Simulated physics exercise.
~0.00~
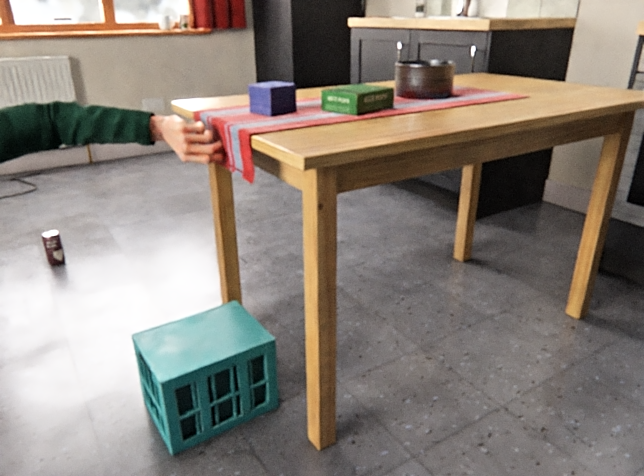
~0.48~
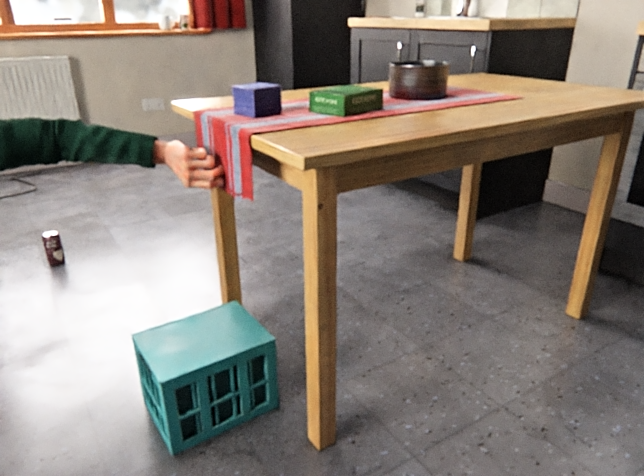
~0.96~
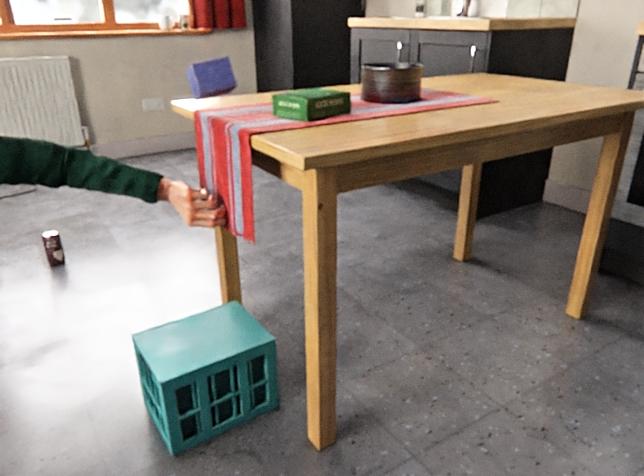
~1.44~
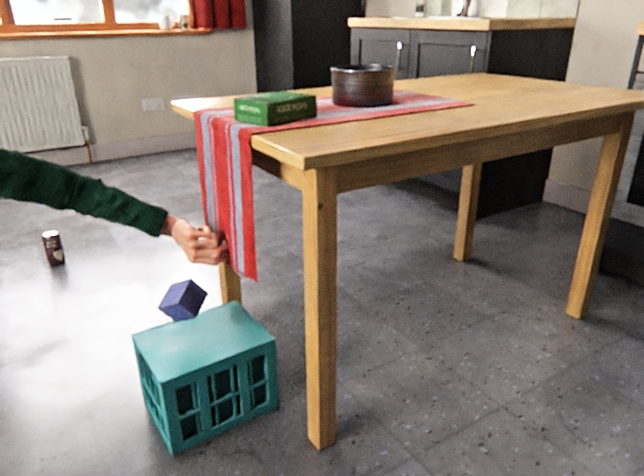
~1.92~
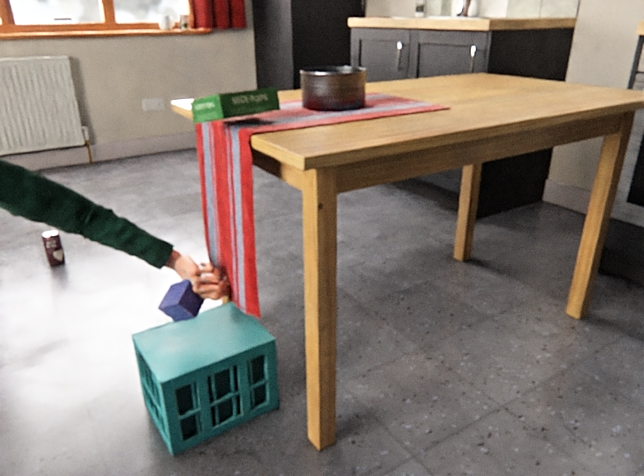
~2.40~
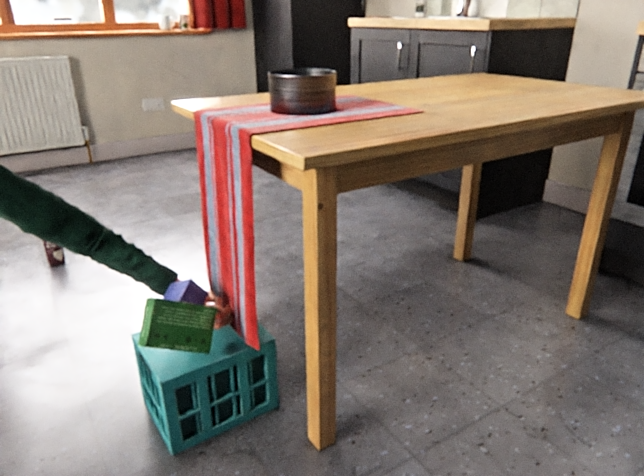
A hand in a dark green sleeve reaches in from the left and grips the end of a red, grey-striped cloth on a wooden table, seen from a steady, slightly raised view of a grey-floored room. On the cloth sit a blue block, a green packet and a dark pot, with a turquoise crate below. The hand draws the cloth downward, carrying everything left. The blue block tips off the end and drops to the crate. The green packet tilts and follows, while the hem reaches the crate and the pot stays on the table.
